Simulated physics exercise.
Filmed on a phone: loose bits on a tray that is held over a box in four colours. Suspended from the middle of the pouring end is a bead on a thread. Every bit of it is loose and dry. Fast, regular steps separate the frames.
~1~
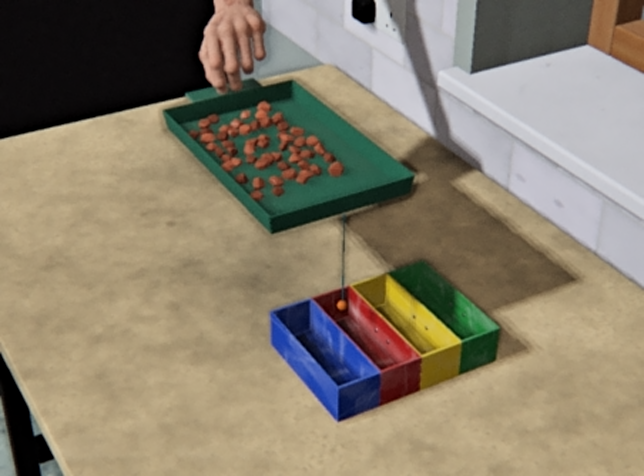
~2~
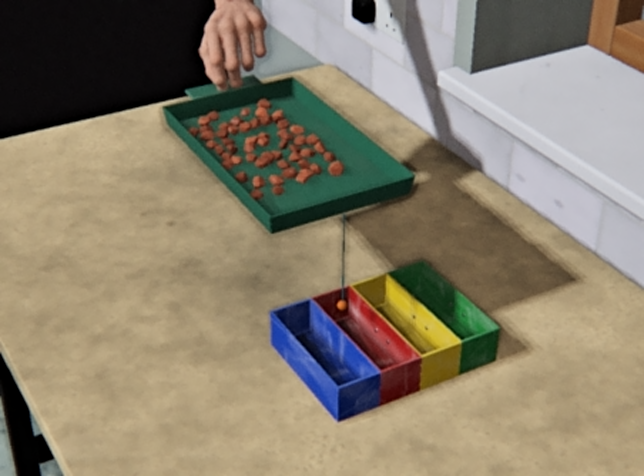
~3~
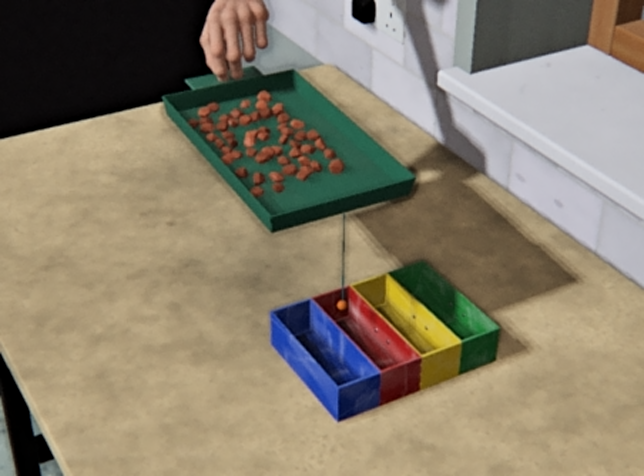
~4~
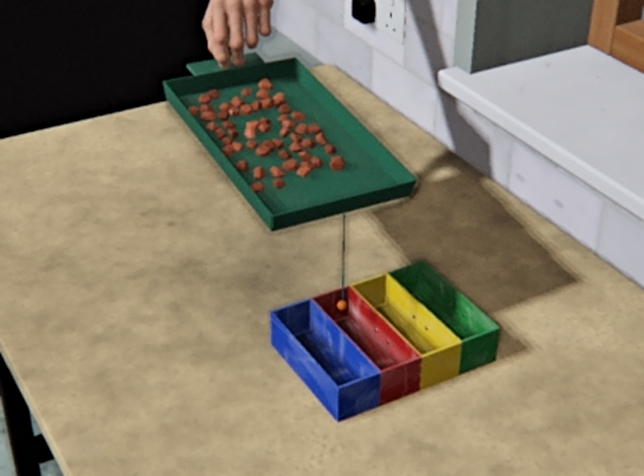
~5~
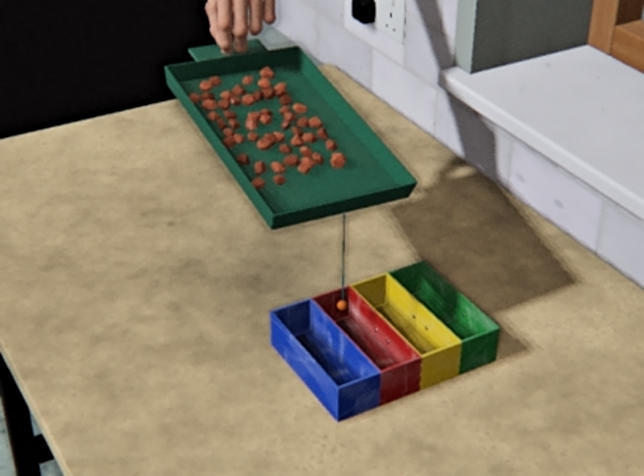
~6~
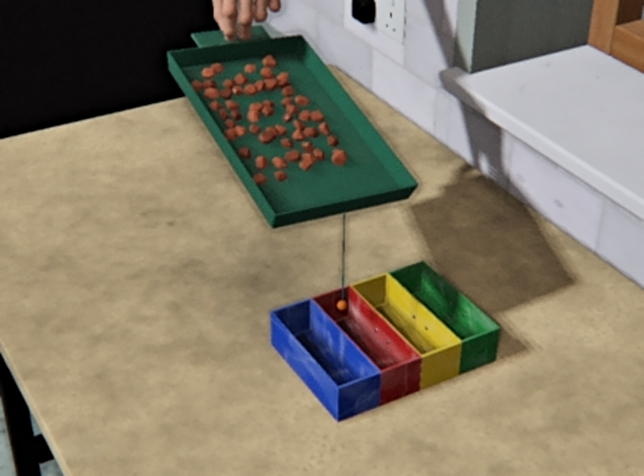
The video shows a hand gradually raising the back of a green tray of reddish-brown bits, its front edge slanting slightly lower at the right, while an orange bead hangs still on a thread above a box with four coloured cells.
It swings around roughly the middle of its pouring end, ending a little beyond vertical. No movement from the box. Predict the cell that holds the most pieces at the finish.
I predict the yellow cell.
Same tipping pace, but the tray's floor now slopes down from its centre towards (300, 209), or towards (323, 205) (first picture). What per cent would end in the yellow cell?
0 and 10 per cent, in that order.
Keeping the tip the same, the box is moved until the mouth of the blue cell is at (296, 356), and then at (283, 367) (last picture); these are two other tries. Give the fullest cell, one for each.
The first try: The green one. The second: The green one.
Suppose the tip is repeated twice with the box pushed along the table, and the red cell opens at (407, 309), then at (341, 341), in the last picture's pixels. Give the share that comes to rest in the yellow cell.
Roughly 10 % and 30 %.
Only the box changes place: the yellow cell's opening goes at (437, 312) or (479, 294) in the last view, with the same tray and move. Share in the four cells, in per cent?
First 100 %, then 90 %.
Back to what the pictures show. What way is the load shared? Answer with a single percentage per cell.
Blue cell: Roughly 0; red cell: Roughly 20; yellow cell: Roughly 70; green cell: Roughly 10.
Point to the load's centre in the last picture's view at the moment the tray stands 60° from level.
In the last view the centre sits at roughly (368, 182).
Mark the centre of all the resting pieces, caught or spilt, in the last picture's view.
Once it all stops, the middle lies near (412, 348).
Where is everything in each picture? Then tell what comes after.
The first picture shows corners of the pouring end at (271, 215) and (410, 174), level; middle of the load at (263, 144), bits of crushed brick; bead on its thread at (343, 305); blue cell at (359, 394); red cell at (400, 378); yellow cell at (440, 363); green cell at (479, 348).
The second picture shows corners of the pouring end at (272, 214) and (410, 175), level; middle of the load at (263, 142).
The third picture shows corners of the pouring end at (272, 214) and (411, 176), tipped barely, lowest at the right corner; middle of the load at (263, 137).
The fourth picture shows corners of the pouring end at (274, 213) and (412, 178), tipped a little, lowest at the right corner; middle of the load at (264, 128).
The fifth picture shows corners of the pouring end at (275, 212) and (413, 181), tipped a little, lowest at the right corner; middle of the load at (265, 120).
The sixth picture shows corners of the pouring end at (277, 212) and (414, 183), tipped clearly, lowest at the right corner; middle of the load at (267, 111); blue cell at (359, 394); red cell at (400, 378); yellow cell at (440, 363); green cell at (479, 348).
Soon, tray tipped steeply; nearly all on the tray; a stray few falling or outside the box.
A while on, tray tipped right over; about two thirds on the tray; about a quarter in the yellow cell; a small part in the green cell; a stray few in the red cell; a small part falling or outside the box.
Towards the end, tray tipped past a quarter turn; about two thirds in the yellow cell; a small part in the red cell; a small part in the green cell; a stray few in the blue cell; a stray few falling or outside the box.
Finally, tray tipped past a quarter turn; about two thirds in the yellow cell; a small part in the red cell; a small part in the green cell; a stray few in the blue cell; a stray few outside the box.
